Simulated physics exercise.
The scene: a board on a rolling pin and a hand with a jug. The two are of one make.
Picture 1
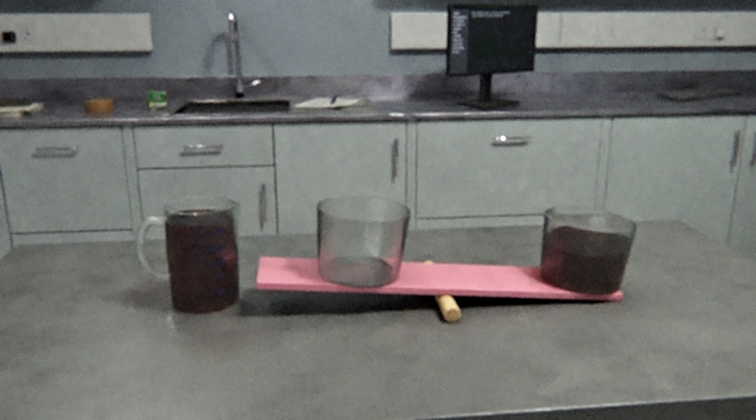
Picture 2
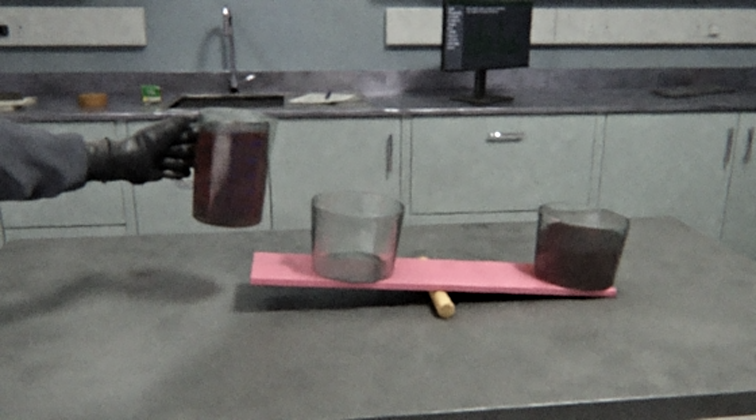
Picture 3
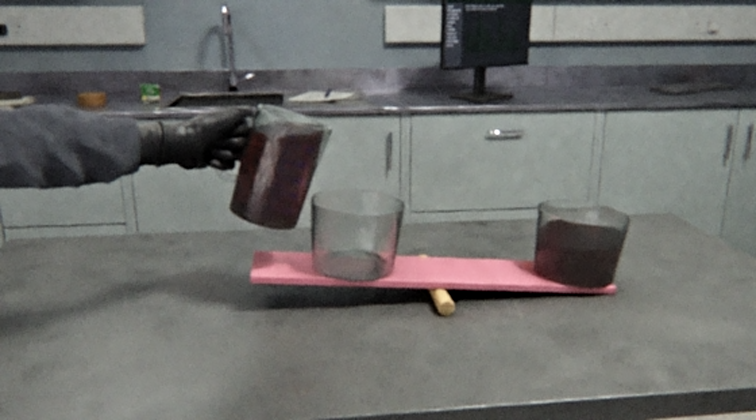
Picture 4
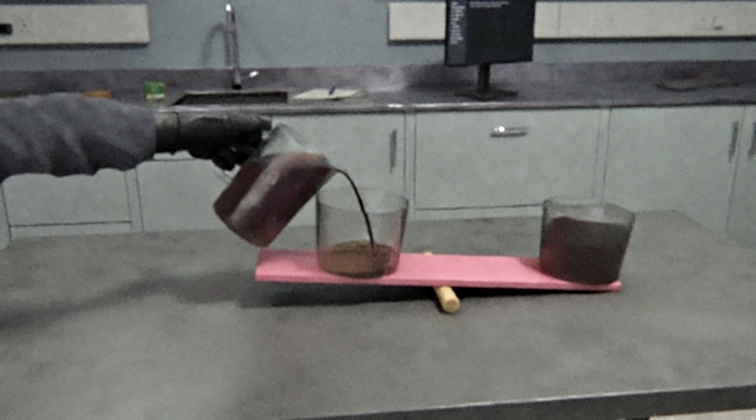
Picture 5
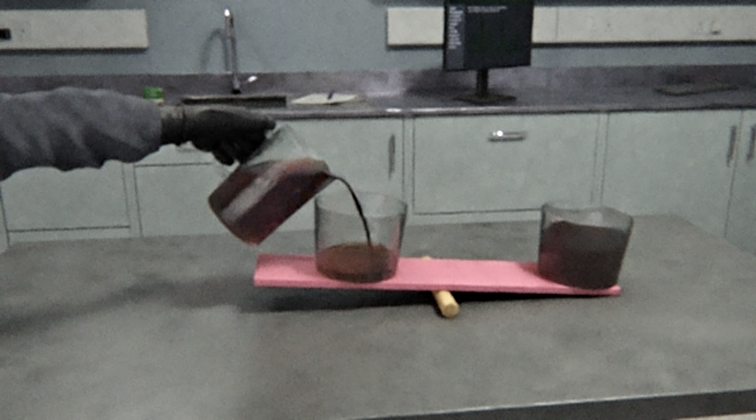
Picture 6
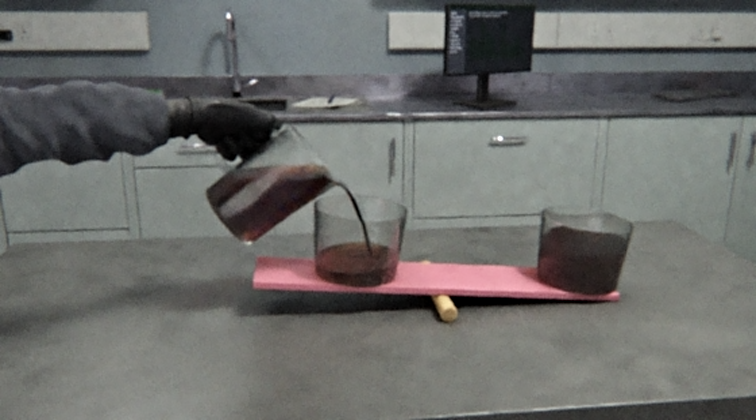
A black-gloved hand lifted a jug of dark liquid and poured a thin stream into the empty left tub on a pink board, which stayed tilted down toward the fuller right tub.
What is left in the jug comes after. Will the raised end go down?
In the end the board stays as it is.
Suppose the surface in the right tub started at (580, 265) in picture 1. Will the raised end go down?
Verdict: Goes down there.
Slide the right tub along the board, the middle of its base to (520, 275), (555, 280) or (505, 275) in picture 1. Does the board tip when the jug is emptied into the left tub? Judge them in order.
As listed: Flips, does not move, swings across.
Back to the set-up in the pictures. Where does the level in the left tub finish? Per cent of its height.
Close to 75 %.
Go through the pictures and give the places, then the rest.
In the first picture, before the pour; jug (203, 251) nearly full; left tub (361, 240) empty, raised; right tub (585, 249) about two thirds full, on the low side.
In the second picture, the jug is on its way; rolling pin (445, 308); left tub (355, 235) empty.
In the third picture, the tea nears the lip; jug (278, 165) nearly full; left tub (355, 233) empty.
In the fourth picture, pouring; rolling pin (450, 303); left tub nearly empty, surface at (358, 258); right tub about two thirds full, surface at (585, 233).
In the fifth picture, pouring; jug (272, 184) tipped 50° with nearly all of its load; left tub (359, 236) nearly empty.
In the sixth picture, pouring; rolling pin (448, 313); left tub about a quarter full, surface at (357, 259); right tub about two thirds full, surface at (583, 243).
A moment on, the left tub is about half full; the board leans as before.
Further on, the left tub is about two thirds full; the board leans as before.
When it is over, the left tub is about three quarters full; the board leans as before.
